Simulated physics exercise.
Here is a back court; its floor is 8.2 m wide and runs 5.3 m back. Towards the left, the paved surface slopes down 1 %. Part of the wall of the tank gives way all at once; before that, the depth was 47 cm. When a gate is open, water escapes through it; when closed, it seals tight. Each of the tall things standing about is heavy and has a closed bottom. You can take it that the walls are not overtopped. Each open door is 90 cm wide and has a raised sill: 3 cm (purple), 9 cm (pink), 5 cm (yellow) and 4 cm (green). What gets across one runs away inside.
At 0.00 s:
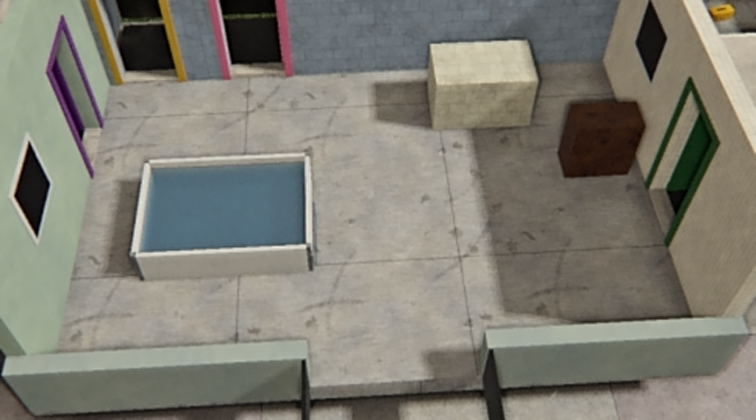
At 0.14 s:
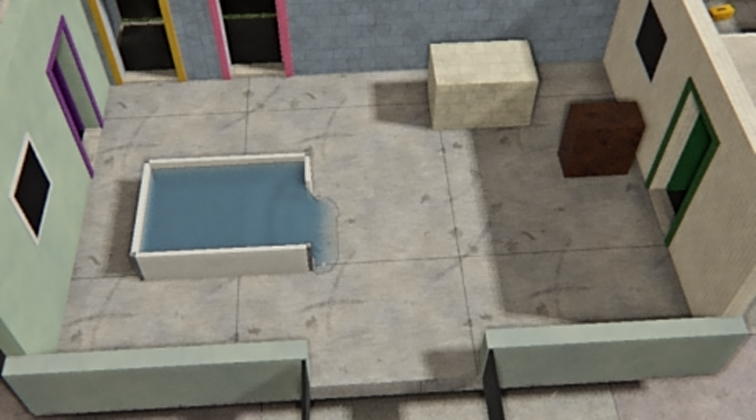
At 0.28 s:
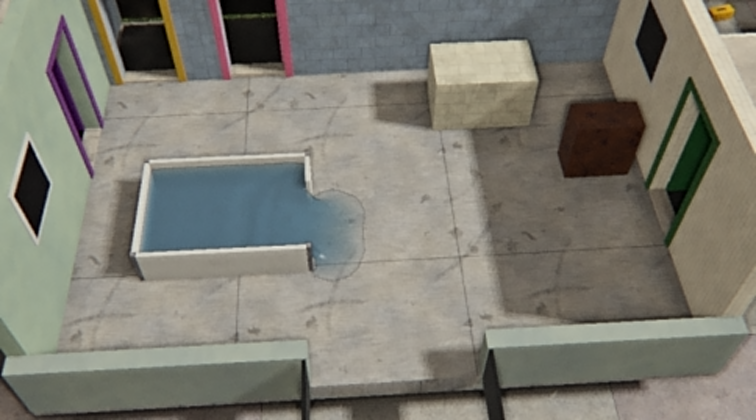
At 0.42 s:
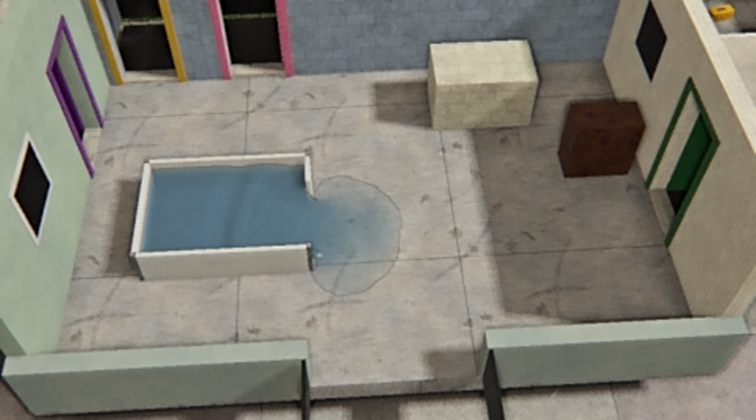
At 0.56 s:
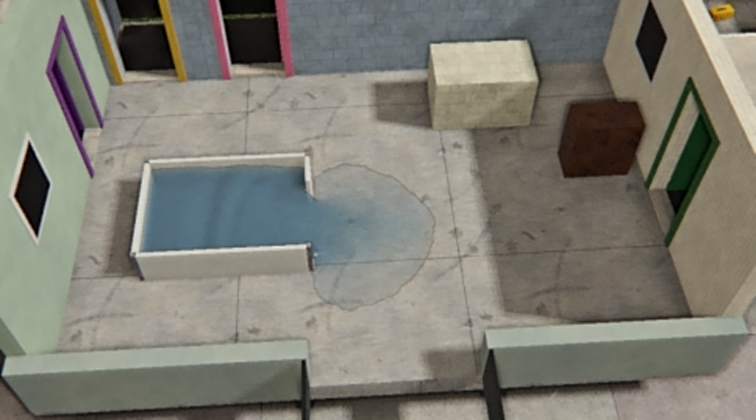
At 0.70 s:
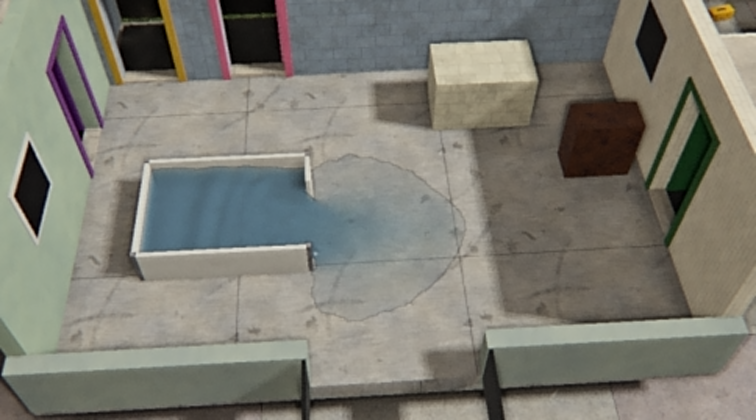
Water poured out through a gap that opened in the right side of a white-walled tank in a paved court, spreading rightward across the floor in a widening, rounded sheet.
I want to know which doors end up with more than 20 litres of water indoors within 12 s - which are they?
The purple door: That much or less; the pink door: That much or less; the yellow door: That much or less; the green door: More than that.
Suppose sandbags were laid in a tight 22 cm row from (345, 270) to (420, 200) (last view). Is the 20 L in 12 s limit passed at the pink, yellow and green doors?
So pink comes out low enough, yellow comes out low enough and green comes out low enough.
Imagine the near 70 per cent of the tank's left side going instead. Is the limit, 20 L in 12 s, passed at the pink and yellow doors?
Against that limit the pink door gives a lower amount and the yellow door gives a greater amount.
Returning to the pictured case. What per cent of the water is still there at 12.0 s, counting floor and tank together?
It comes to near 80 per cent.
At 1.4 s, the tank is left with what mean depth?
33 cm.
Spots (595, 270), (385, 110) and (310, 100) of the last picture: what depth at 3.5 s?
Reading - approx. 3 / 1 / 0 cm.
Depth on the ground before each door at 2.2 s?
Depth readings (cm): Purple = 0; pink = 0; yellow = 0; green = 7.
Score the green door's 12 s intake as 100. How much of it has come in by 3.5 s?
30 percent or so by then.
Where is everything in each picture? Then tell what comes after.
The tank at (225, 206) is whole and still, 47 cm deep, in the first picture.
The front is at (324, 202), 0.6 m from the gap at (308, 228); 0.3 m2 of floor is under water; 47 cm left at the back of the tank, in the second picture.
The front is at (354, 207), 0.8 m from the gap at (308, 230); 0.8 m2 of floor is under water; 47 cm left at the back of the tank, in the third picture.
The front is at (392, 211), 1.2 m from the gap at (308, 230); 1.6 m2 of floor is under water; 47 cm left at the back of the tank, in the fourth picture.
The front is at (426, 216), 1.7 m from the gap at (308, 231); 2.5 m2 of floor is under water; 47 cm left at the back of the tank, in the fifth picture.
The front is at (456, 218), 2.1 m from the gap at (308, 230); 3.4 m2 of floor is under water; 47 cm left at the back of the tank, in the sixth picture.
After 1.4 s water covers 25 % of the floor and is deepest (23 cm) near (325, 239); purple door not reached, pink door not reached, yellow door not reached, green door not reached.
After 2.2 s water covers 40 % of the floor and is deepest (20 cm) near (325, 239); purple door not reached, pink door not reached, yellow door not reached, green door 7 cm at the sill, 0 L in.
After 3.5 s water covers 45 % of the floor and is deepest (20 cm) near (668, 334); purple door not reached, pink door not reached, yellow door not reached, green door 13 cm at the sill, 28 L in.
After 7.0 s water covers 50 % of the floor and is deepest (8 cm) near (494, 240); purple door not reached, pink door not reached, yellow door not reached, green door 7 cm at the sill, 91 L in.
After 12.0 s water covers 85 % of the floor and is deepest (5 cm) near (352, 258); purple door 1 cm at the sill, 0 L in, pink door 4 cm at the sill, 0 L in, yellow door 3 cm at the sill, 0 L in, green door 2 cm at the sill, 97 L in.
